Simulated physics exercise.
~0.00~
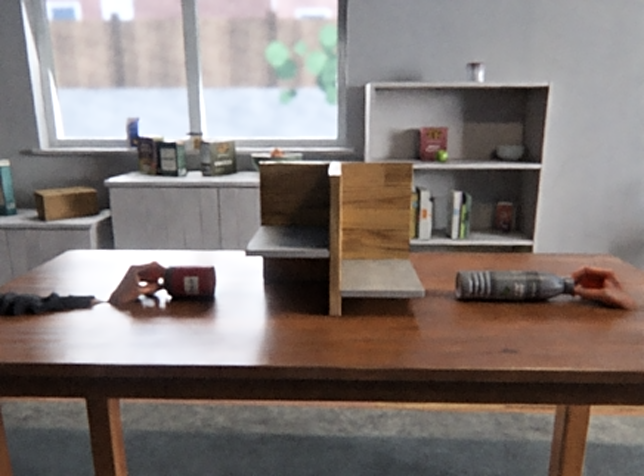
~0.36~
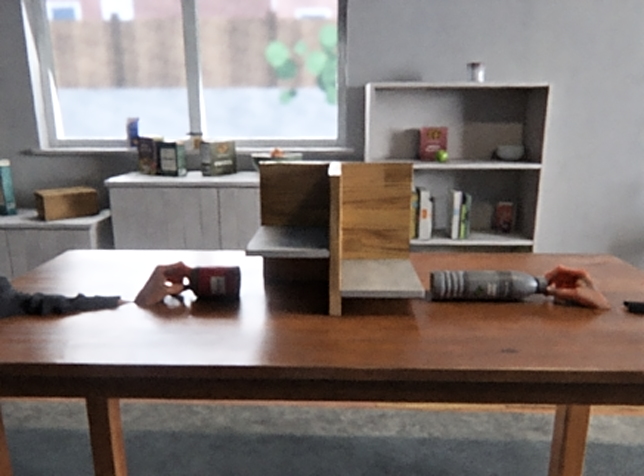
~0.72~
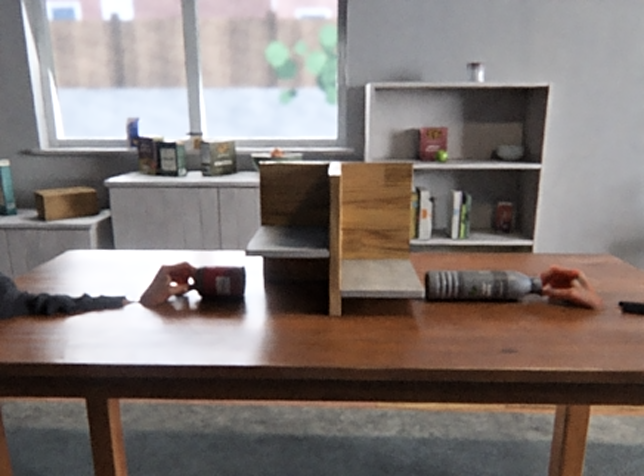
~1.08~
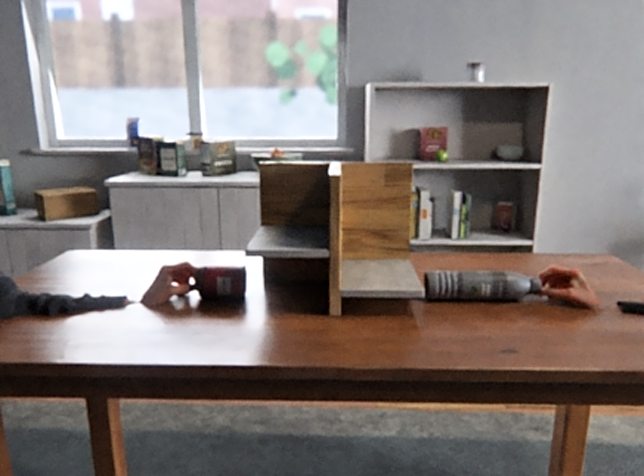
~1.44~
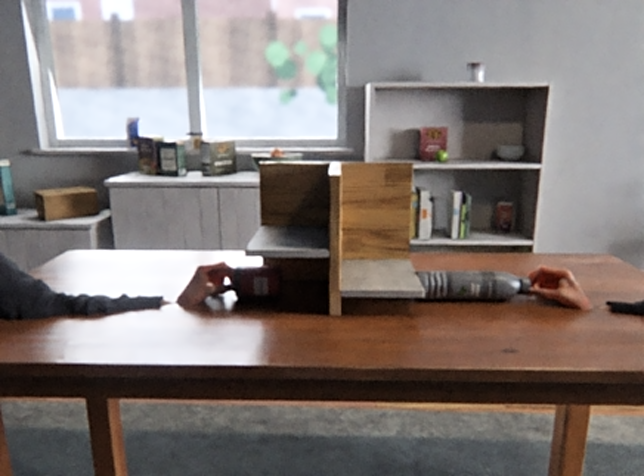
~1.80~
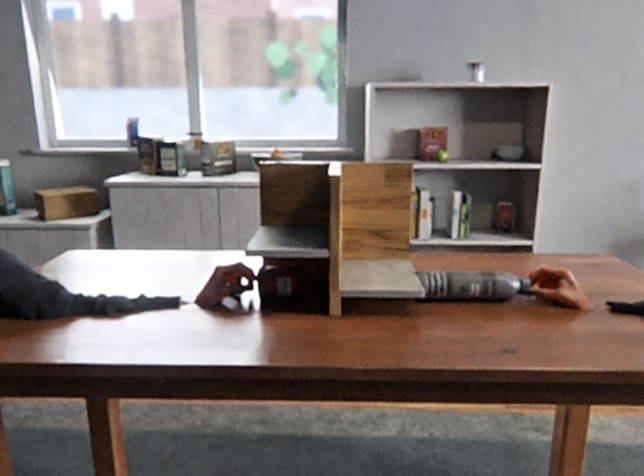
A red jar slides under the low shelf while a grey bottle stops at its edge.
